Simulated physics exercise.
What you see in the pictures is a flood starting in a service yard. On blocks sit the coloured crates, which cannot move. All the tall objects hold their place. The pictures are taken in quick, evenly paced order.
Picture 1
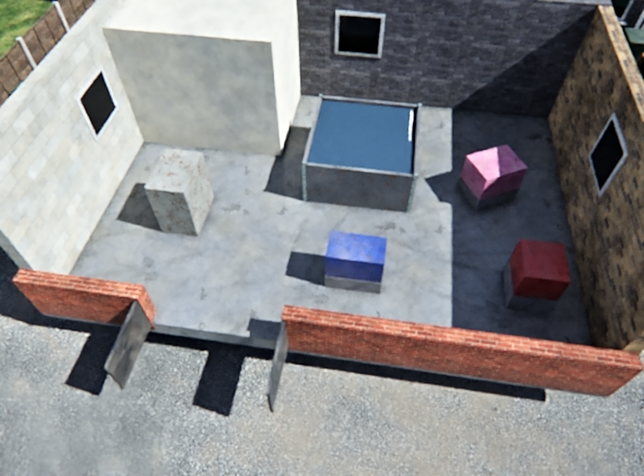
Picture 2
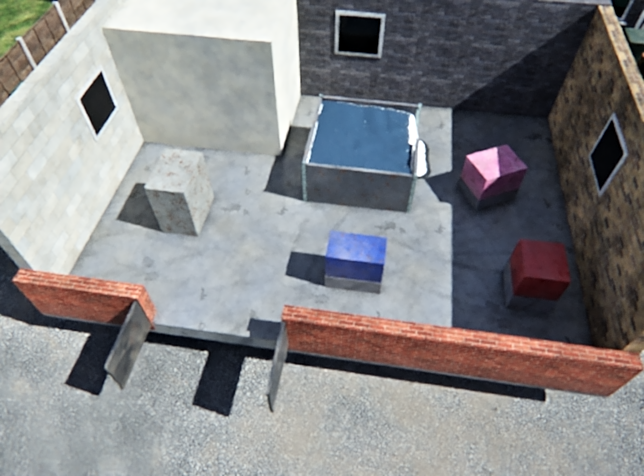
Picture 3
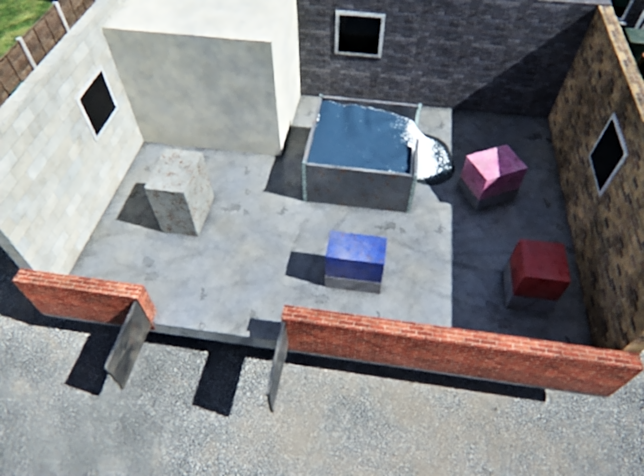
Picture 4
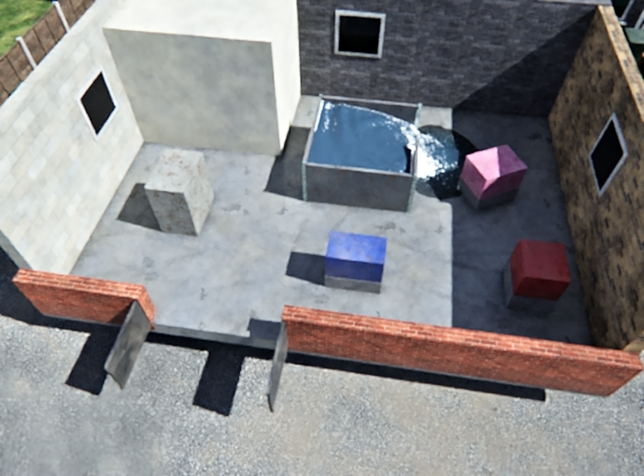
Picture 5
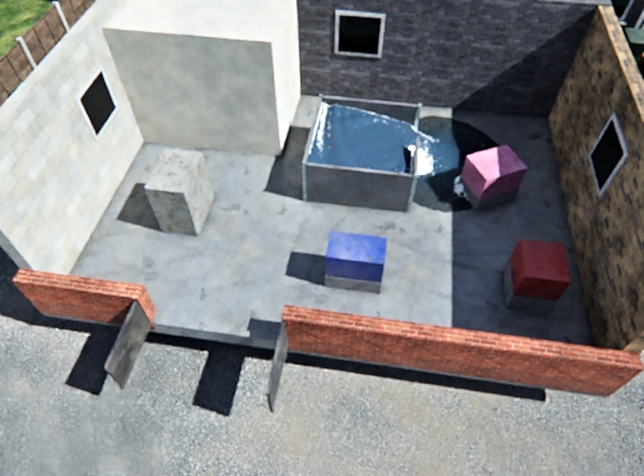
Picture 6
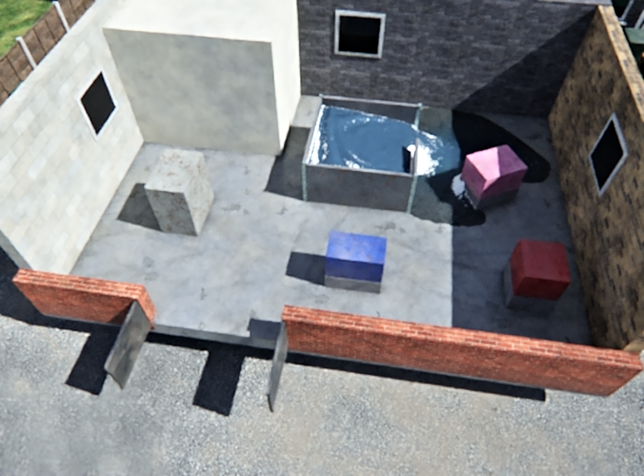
Water burst out of the right side of the open tank in a walled yard, splashed onto the concrete and spread around the pink crate, while the blue and red crates stayed put.
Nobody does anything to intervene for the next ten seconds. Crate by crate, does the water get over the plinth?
At the end, the red crate is safe from the water. The blue crate is safe from the water. The pink crate is caught by the water.
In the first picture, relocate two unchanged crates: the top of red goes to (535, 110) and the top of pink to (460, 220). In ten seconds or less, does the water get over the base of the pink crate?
One by one: The pink one remains dry.
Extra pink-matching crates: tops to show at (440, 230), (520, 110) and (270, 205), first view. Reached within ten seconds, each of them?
Stays clear, gets flooded, stays clear.
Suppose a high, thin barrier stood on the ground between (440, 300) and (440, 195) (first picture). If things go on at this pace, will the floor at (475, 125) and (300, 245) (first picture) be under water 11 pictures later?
Reached, untouched.
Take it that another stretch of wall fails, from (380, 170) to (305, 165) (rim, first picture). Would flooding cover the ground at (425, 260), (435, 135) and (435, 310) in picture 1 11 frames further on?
Point one: Reached. Point two: Not reached. Point three: Reached.
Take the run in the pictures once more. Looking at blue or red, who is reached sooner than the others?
The red one, I say.
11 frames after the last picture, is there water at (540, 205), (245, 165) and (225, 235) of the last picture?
Going through them in order, I'd call them drenched, clear and clear.
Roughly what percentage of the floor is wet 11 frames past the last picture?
That works out to some 30 in a hundred.
A moment on, water covers 20 % of the floor; the red crate water round its plinth, the blue crate not reached, the pink crate water round its plinth.
Next, water covers 30 % of the floor; the red crate water round its plinth, the blue crate not reached, the pink crate water round its plinth.
Then, water covers 45 % of the floor; the red crate water round its plinth, the blue crate water round its plinth, the pink crate water round its plinth.
Later, water covers 70 % of the floor; the red crate water round its plinth, the blue crate water round its plinth, the pink crate water round its plinth.
In the end, water covers 90 % of the floor; the red crate stayed above the water, the blue crate stayed above the water, the pink crate was topped.
